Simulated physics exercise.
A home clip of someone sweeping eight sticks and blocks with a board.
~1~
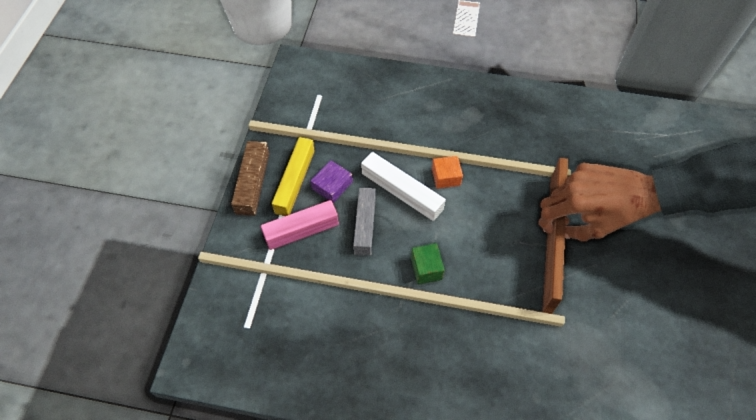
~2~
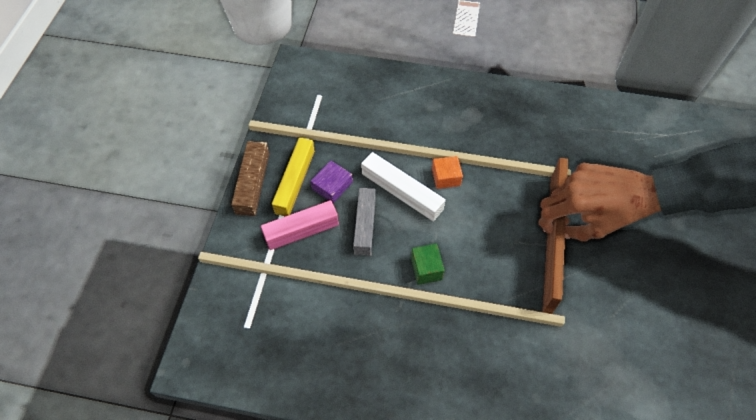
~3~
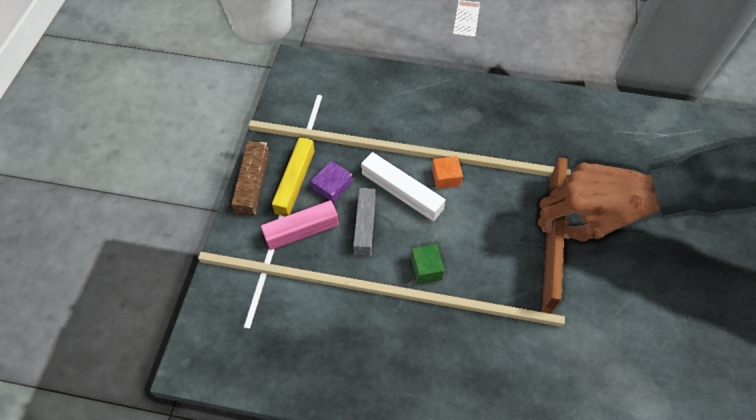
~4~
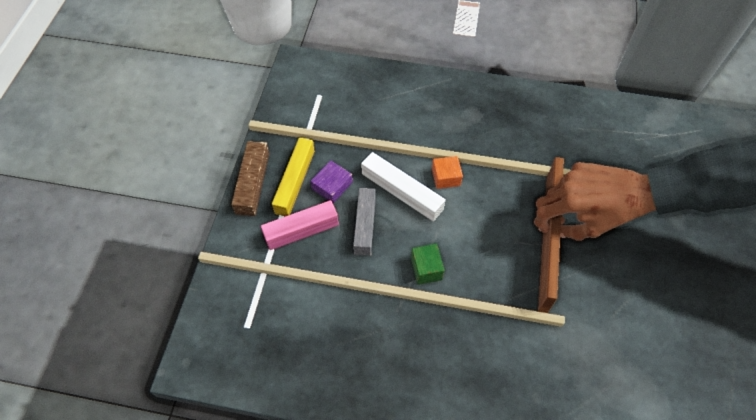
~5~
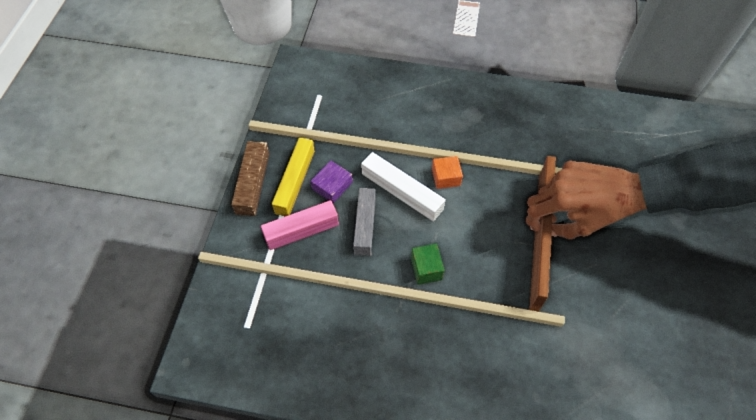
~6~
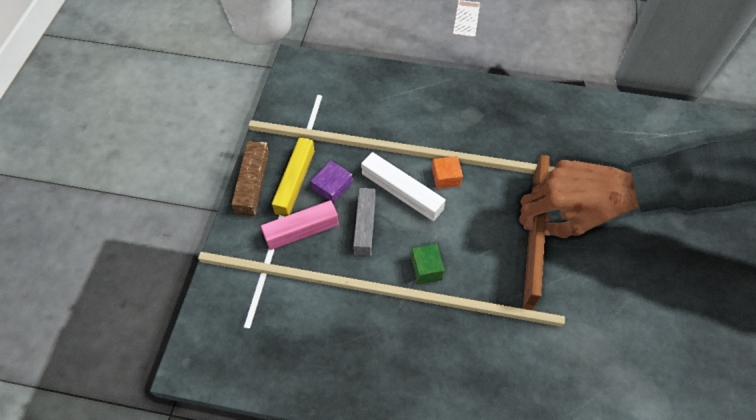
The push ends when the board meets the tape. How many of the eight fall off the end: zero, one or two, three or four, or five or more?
The number that fall off is one or two.
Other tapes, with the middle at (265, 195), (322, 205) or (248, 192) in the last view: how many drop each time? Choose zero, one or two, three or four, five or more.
One after another: Three to four; not one; at least five.
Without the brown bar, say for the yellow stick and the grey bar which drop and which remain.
The yellow stick goes over, the grey bar holds on.
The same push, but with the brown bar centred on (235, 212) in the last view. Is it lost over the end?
The brown bar goes over.
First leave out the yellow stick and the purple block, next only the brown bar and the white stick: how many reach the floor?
First 1, then 0.
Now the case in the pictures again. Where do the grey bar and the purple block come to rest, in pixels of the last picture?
About (251, 210), and the other about (246, 178).
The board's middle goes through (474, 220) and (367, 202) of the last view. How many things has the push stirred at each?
The counts are 0 and 7.
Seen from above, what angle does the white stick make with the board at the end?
Near 50 degrees.
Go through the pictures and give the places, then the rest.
Brown bar (251, 178); yellow stick (294, 176); pink stick (300, 225); board (556, 233); tape (287, 199), in the first frame.
Yellow stick (294, 177); board (556, 233), in the second frame.
Pink stick (301, 225); orange block (447, 173), in the third frame.
Brown bar (251, 178); green block (427, 264), in the fourth frame.
Yellow stick (294, 177); white stick (402, 186), in the fifth frame.
Brown bar (251, 178); yellow stick (294, 177); pink stick (301, 225); board (537, 230); tape (287, 199), in the sixth frame.
A little later, none off yet; brown bar at rest near (251, 178); yellow stick at rest near (294, 177); pink stick at rest near (301, 225).
When it is over, the number that fall off is one or two; down, yellow stick and brown bar.
